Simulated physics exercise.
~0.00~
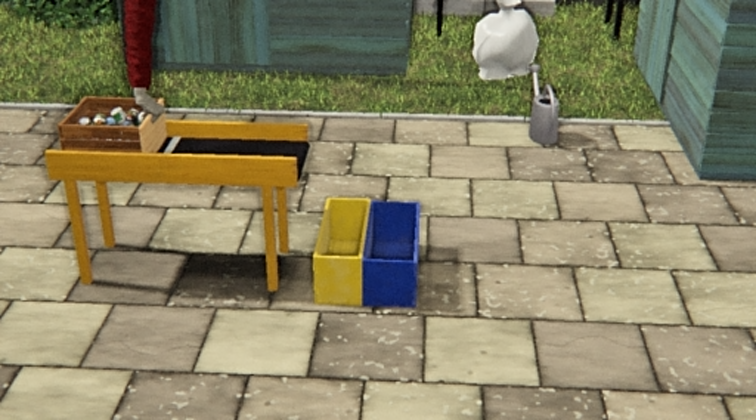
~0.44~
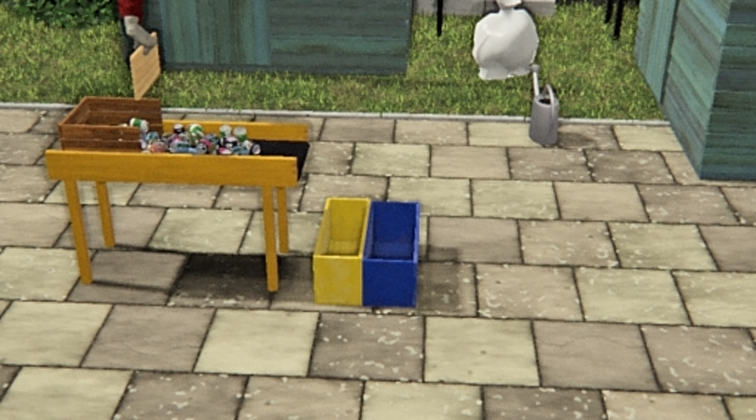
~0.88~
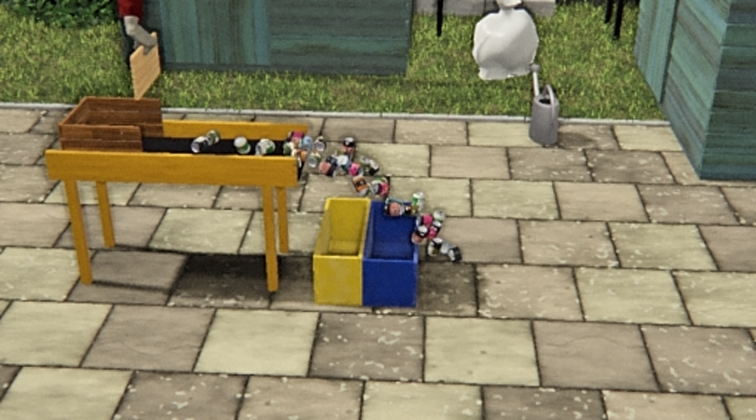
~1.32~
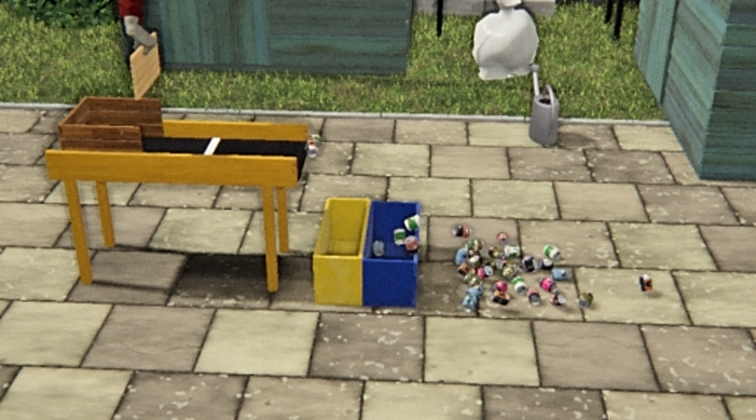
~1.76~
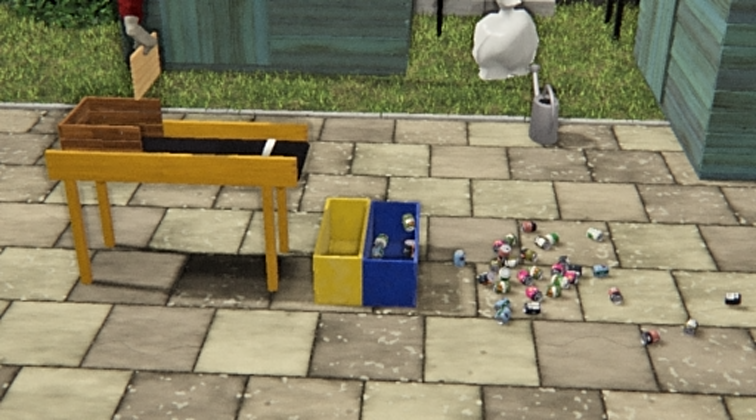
A red-sleeved arm reaches in at the upper left of a paved yard, seen from slightly above, over a yellow table-like conveyor with a black belt and a wooden pen full of small colourful cans. A yellow box and a blue tub stand side by side below its right end, with grass, teal wooden walls, a white sack and a grey watering can behind. The hand lifts the pen's gate, and the cans ride right along the belt. They pour off the end in an arc over the yellow box. A few land in the blue tub, while most scatter across the paving beyond, leaving the yellow box empty.
